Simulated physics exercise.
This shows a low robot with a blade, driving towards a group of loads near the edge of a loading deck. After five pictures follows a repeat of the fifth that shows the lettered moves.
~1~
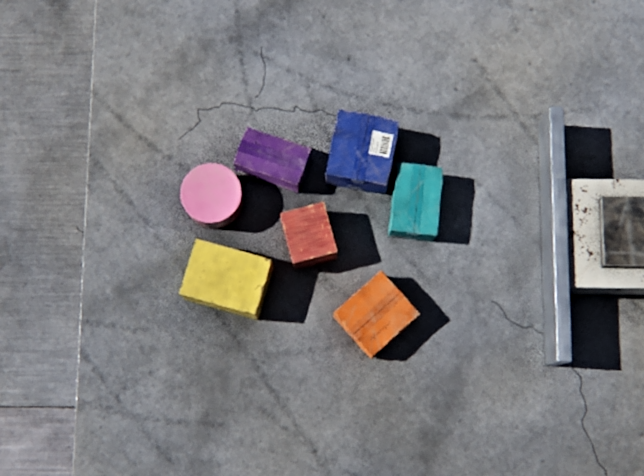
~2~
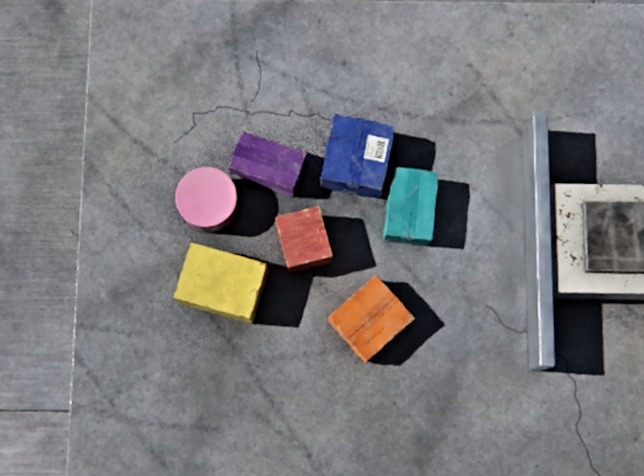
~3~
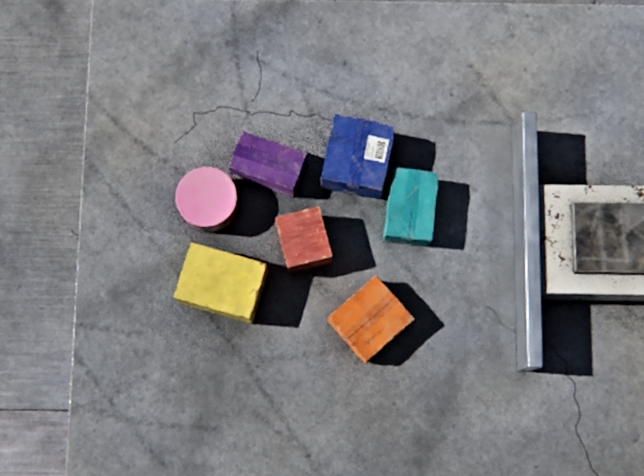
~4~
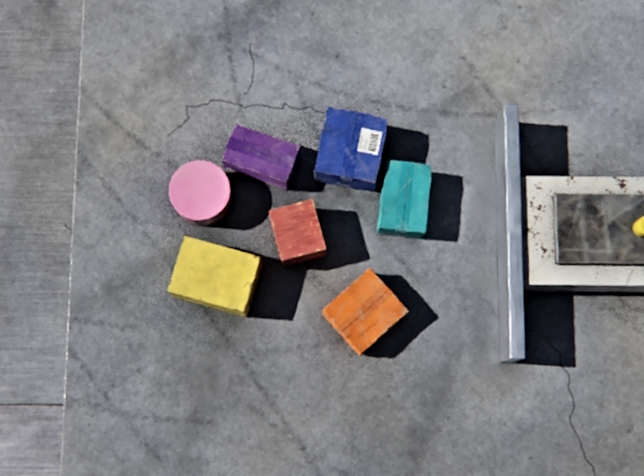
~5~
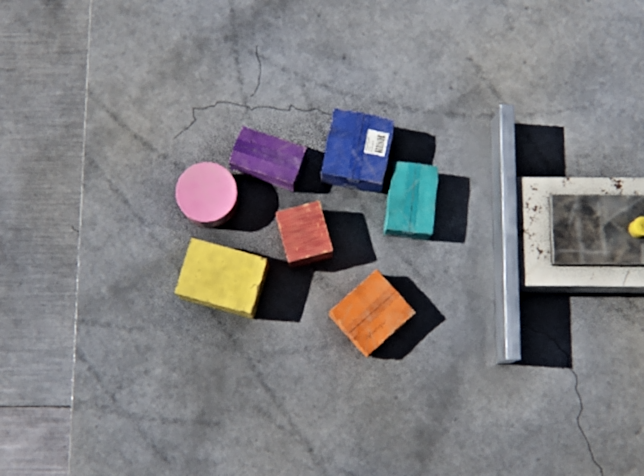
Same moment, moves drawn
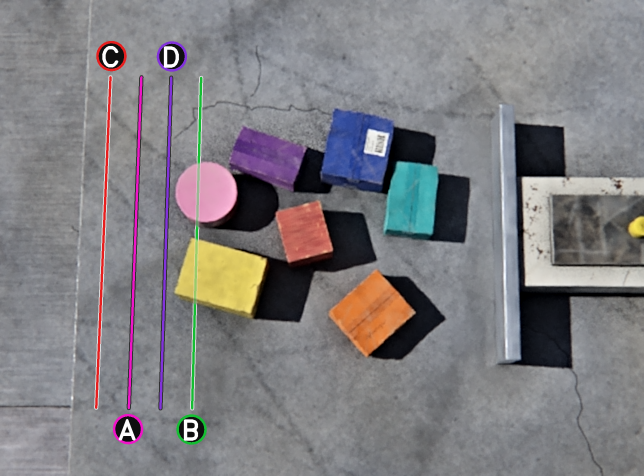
A low robot with a wide blade at its front moves slowly left across a concrete surface toward a scattered group of colourful boxes and a pink round object, which stay in place, with a gap still between them.
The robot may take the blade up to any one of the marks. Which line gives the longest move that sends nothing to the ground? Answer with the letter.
At B, and not beyond.
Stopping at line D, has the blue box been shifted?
By then, yes.
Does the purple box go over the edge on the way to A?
By then, yes.
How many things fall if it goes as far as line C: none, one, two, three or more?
Three or more.
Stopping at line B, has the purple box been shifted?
Yes.
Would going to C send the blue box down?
Yes.
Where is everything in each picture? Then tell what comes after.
In the first picture, red crate (308, 236); blue box (362, 153).
In the second picture, robot (627, 237); yellow crate (222, 284).
In the third picture, robot (616, 238); purple box (268, 164).
In the fourth picture, robot (597, 229); red crate (297, 234).
In the fifth picture, robot (593, 230); turquoise box (411, 201); yellow crate (223, 279); orange box (371, 314).
On the marked copy, A at (135, 238); B at (197, 238); C at (104, 238); D at (166, 238).
Following B. Soon after the start, robot (480, 229); purple box (246, 148); blue box (326, 144).
Later, robot (367, 228); pink pail (168, 184); purple box (175, 132).
In the end, robot (280, 228); purple box (97, 121); yellow crate (97, 286); nothing has fallen.
As for the rest, A drops the red crate, yellow crate, purple box and pink pail; C drops the red crate, blue box, yellow crate, orange box, purple box and pink pail; D drops the yellow crate, purple box and pink pail.
